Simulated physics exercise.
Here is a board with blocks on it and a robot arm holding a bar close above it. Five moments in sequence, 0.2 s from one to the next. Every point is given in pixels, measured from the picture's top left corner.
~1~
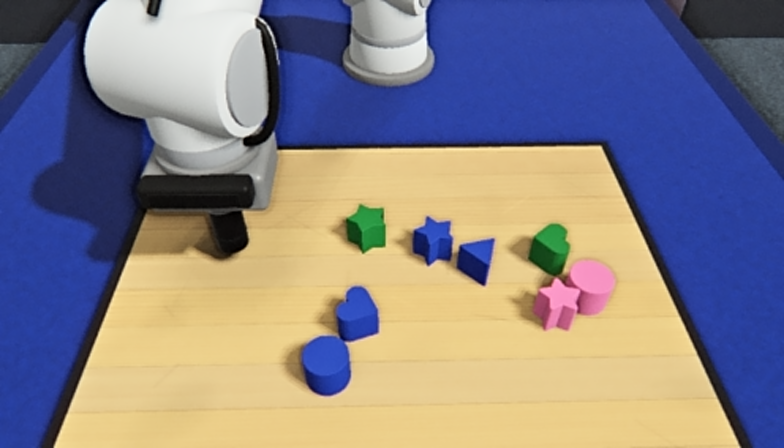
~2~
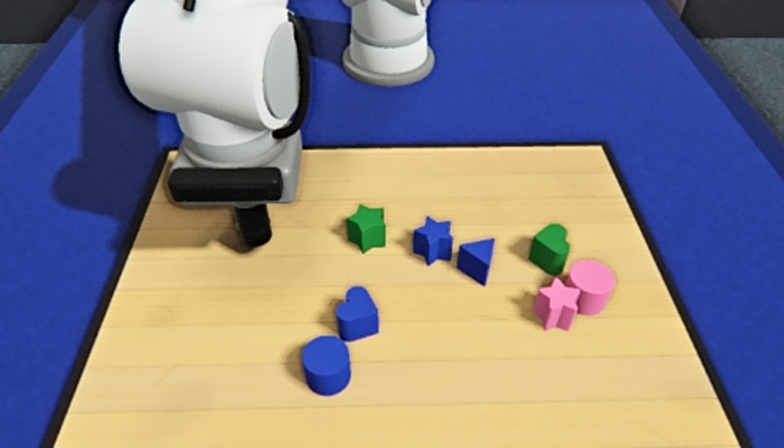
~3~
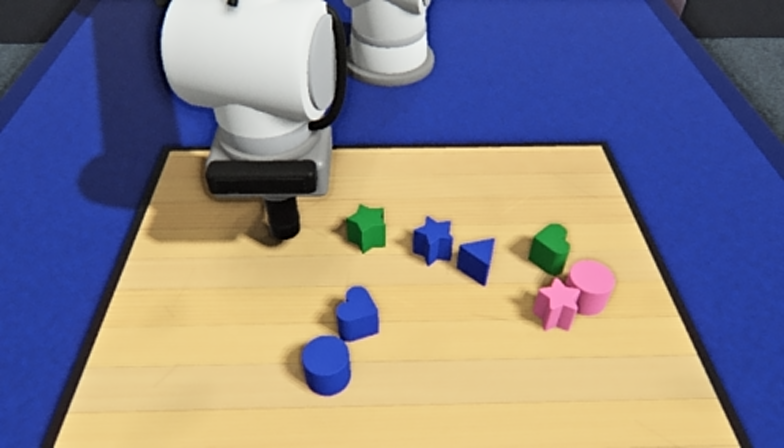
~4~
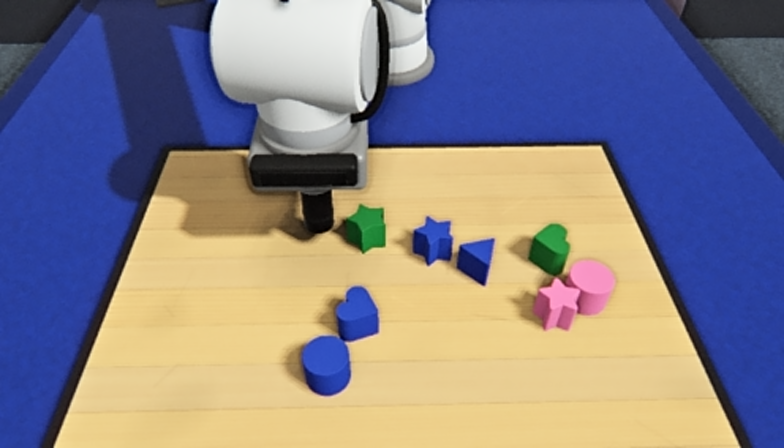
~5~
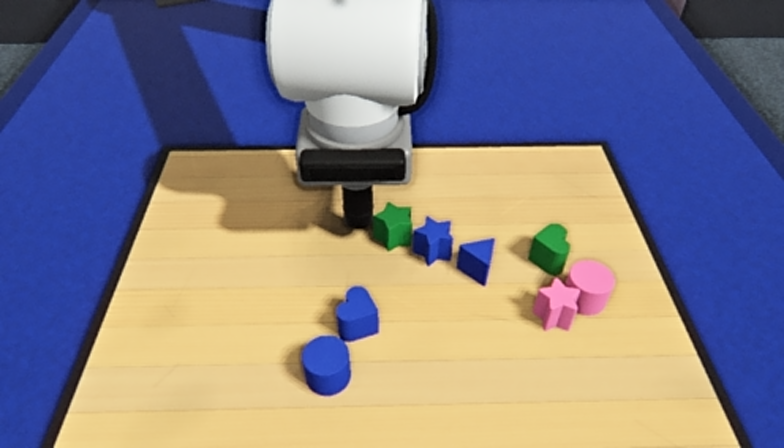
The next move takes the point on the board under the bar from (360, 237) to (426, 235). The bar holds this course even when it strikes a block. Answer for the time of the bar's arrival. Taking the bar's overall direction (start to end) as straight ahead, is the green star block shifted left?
My answer is yes.
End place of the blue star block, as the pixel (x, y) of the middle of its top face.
(470, 228)
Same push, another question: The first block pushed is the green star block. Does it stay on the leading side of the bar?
The bar still pushes it.
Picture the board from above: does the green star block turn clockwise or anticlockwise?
Viewed from above, counterclockwise.
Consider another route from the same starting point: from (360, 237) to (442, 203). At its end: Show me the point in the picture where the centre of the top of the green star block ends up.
Located at (440, 207).
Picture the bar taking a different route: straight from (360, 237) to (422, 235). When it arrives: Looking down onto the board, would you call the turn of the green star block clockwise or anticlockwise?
In a top view, it turns counterclockwise.
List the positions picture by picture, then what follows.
The first frame shows tip of the bar (234, 244), middles of tops, green star block (367, 217), blue star block (435, 229), blue triangular piece (481, 249).
The second frame shows bar (257, 237), nothing pushed.
The third frame shows bar (286, 231), nothing pushed.
The fourth frame shows bar (320, 225), nothing pushed.
The fifth frame shows bar (359, 220), green star block (395, 215), blue star block (435, 229), blue triangular piece (481, 249).
What follows on the original path. Halfway along, bar (393, 219); green star block (429, 212); blue star block (452, 231), turned 40° clockwise.
At the end, bar (427, 218); green star block (458, 205), turned 35° anticlockwise; blue star block (470, 228), turned 110° clockwise; blue triangular piece (483, 251).
